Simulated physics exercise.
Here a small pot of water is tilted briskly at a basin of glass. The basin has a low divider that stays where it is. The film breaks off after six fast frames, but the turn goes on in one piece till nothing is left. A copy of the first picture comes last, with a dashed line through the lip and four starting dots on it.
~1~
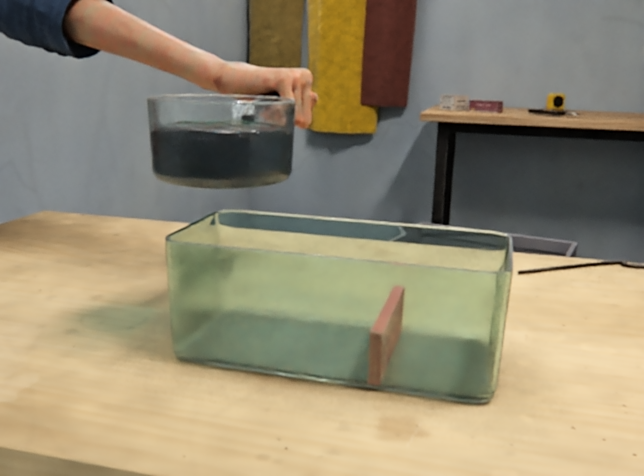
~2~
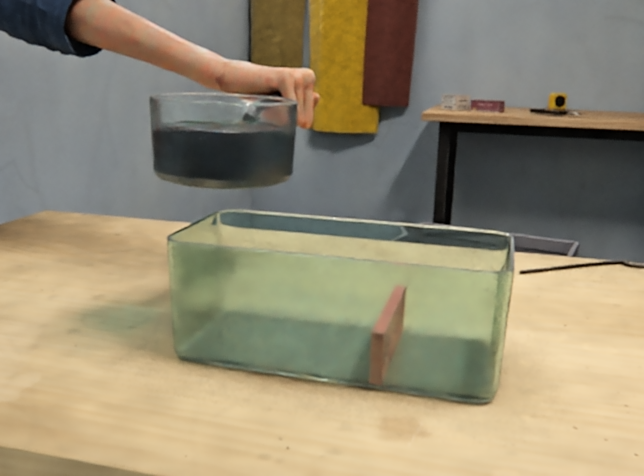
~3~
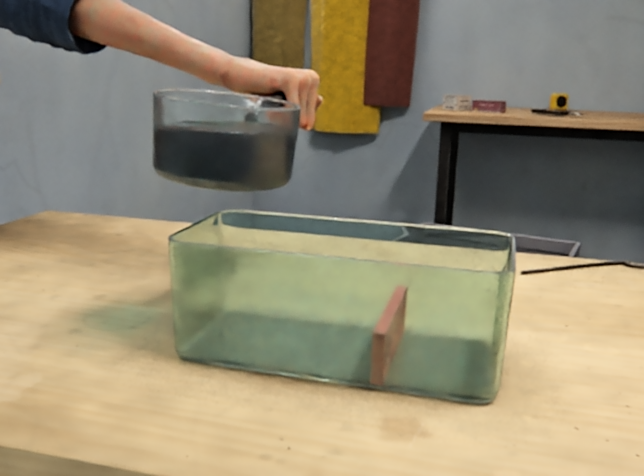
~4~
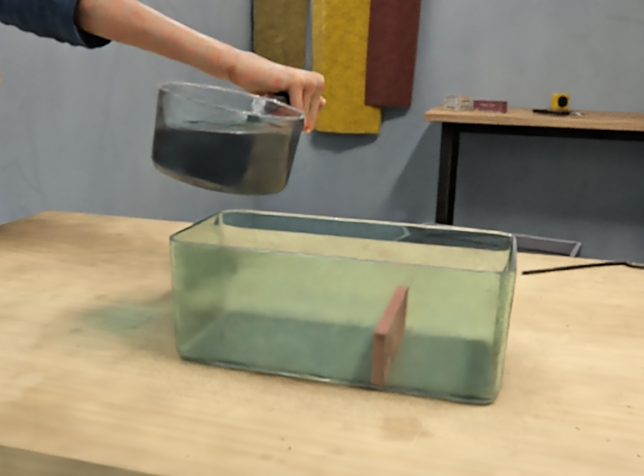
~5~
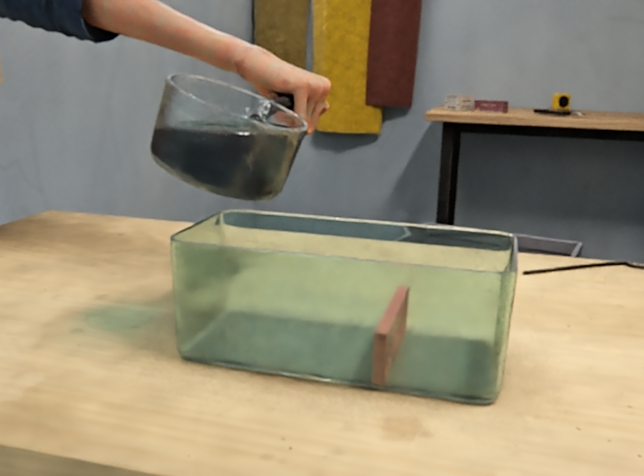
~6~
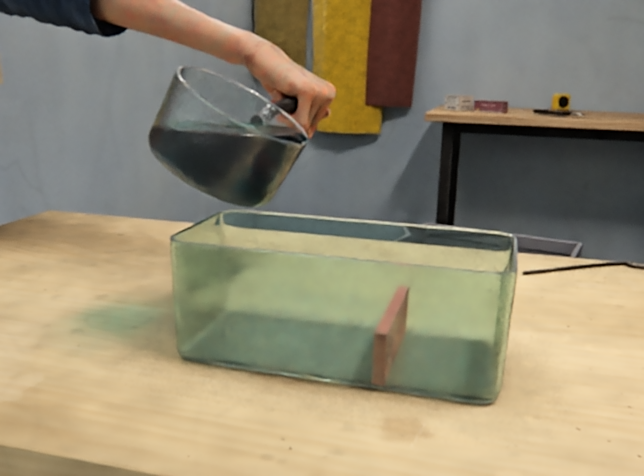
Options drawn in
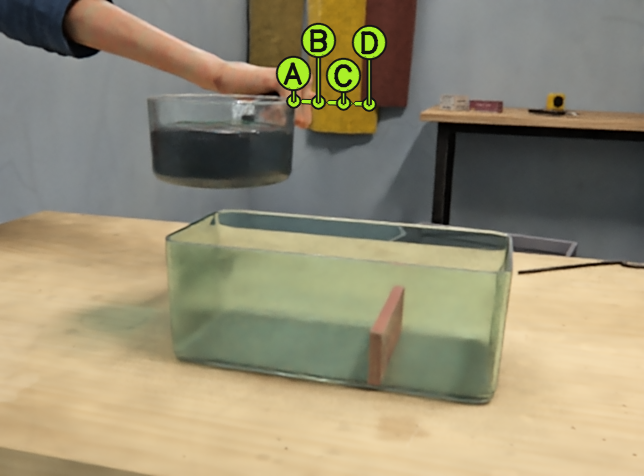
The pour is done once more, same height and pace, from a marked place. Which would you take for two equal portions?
Choose C.
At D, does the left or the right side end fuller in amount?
The right one.
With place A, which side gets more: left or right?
The left one.
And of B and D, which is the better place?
Here it is place D.
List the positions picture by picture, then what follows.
Upright, lip at (289, 101); basin from (175, 355) to (496, 400); top of the wall at (389, 306); nothing has left yet.
Upright, lip at (291, 102); nothing has left yet.
Tipped about 5°, lip at (295, 107); nothing has left yet.
Tipped about 12°, lip at (299, 116); nothing has left yet.
Tipped about 20°, lip at (302, 128); nothing has left yet.
Tipped about 30°, lip at (302, 142); nothing has left yet.
On the marked copy, A at (293, 101); B at (318, 102); C at (343, 103); D at (369, 104).
Choosing A, about 98 % ends left of the wall and 1 % right of it.
Choosing B, about 86 % ends left of the wall and 13 % right of it.
Choosing C, about 53 % ends left of the wall and 47 % right of it.
Choosing D, about 28 % ends left of the wall and 72 % right of it.
